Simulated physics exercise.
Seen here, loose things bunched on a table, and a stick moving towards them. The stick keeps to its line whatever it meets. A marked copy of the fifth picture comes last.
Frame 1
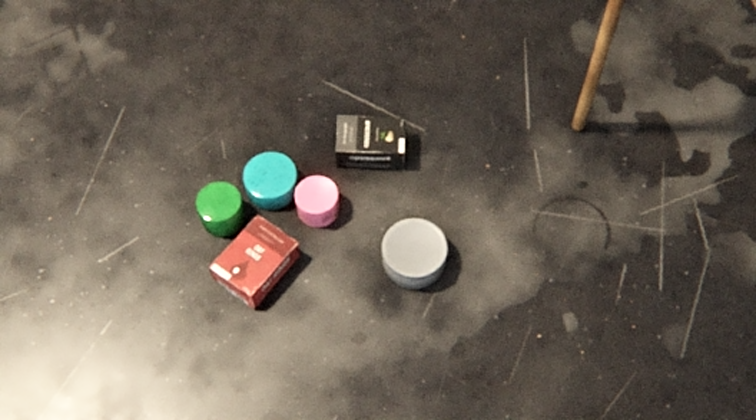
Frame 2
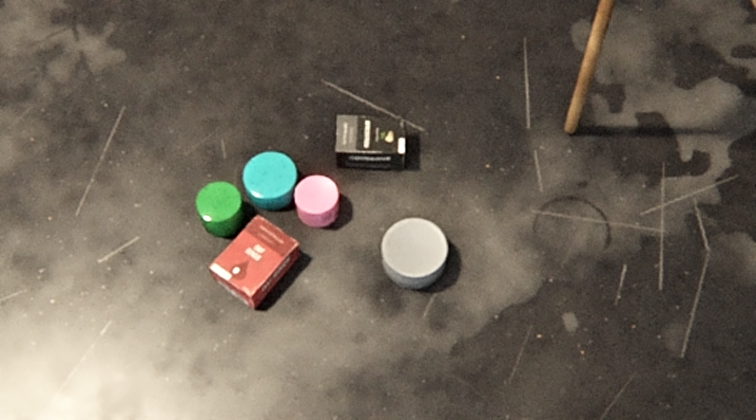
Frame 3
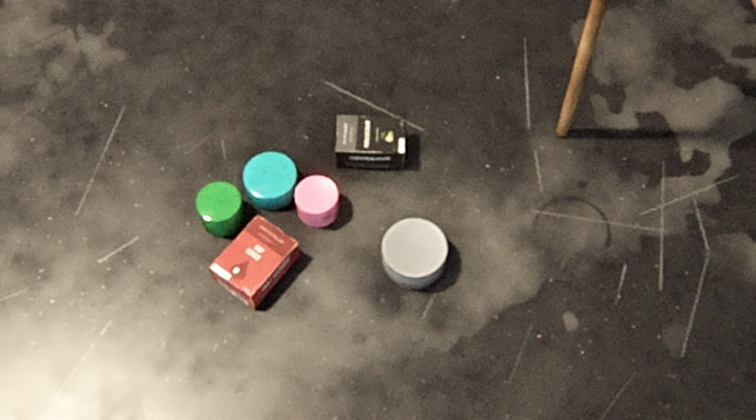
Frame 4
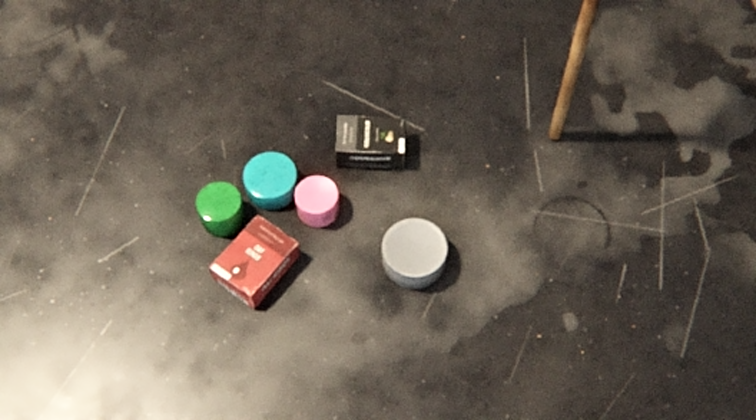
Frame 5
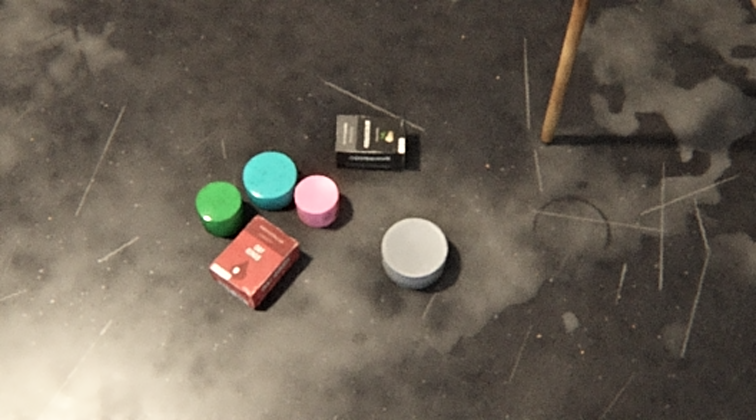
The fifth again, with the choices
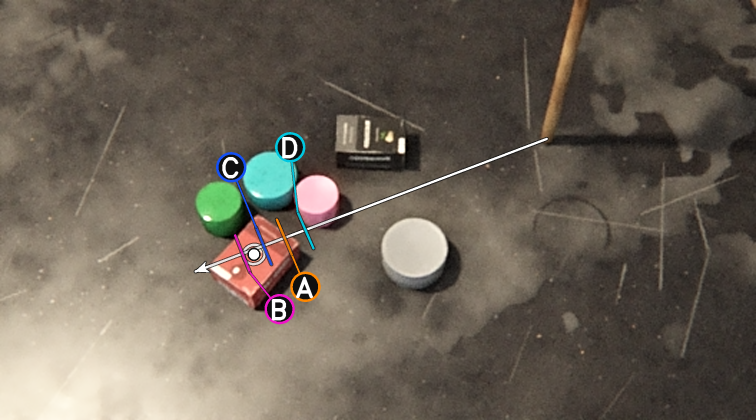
A cluster of small tubs and boxes sits on a dark, scratched, mottled tabletop, seen from above by a camera that stays still. A green pot, a turquoise pot and a pink tub bunch left of centre, with a red packet below them, a black packet to their upper right and a grey tub to their lower right. At upper right, a wooden stick slides slightly left and down, touching nothing.
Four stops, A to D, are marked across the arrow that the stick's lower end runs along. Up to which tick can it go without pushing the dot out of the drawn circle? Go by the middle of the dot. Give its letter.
All is well up to A.
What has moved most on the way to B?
The red packet.
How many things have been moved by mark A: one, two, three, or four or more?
In all, two.
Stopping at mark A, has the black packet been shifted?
By then, no.
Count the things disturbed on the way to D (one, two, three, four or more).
In all, two.
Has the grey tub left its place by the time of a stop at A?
No.
On the marked copy, A at (285, 238); B at (243, 254); C at (263, 245); D at (305, 230); the arrow from (547, 139) to (196, 272); the white dot at (254, 254).
With A. Early on, foot of the stick (456, 174).
Further on, foot of the stick (361, 210).
At the end, foot of the stick (285, 239); pink tub (296, 200); turquoise pot (262, 173); the dot is still in its ring.
As for the rest, B shifts the dotted thing to (226, 287); C shifts the dotted thing to (239, 274); D keeps the dot in but is short.
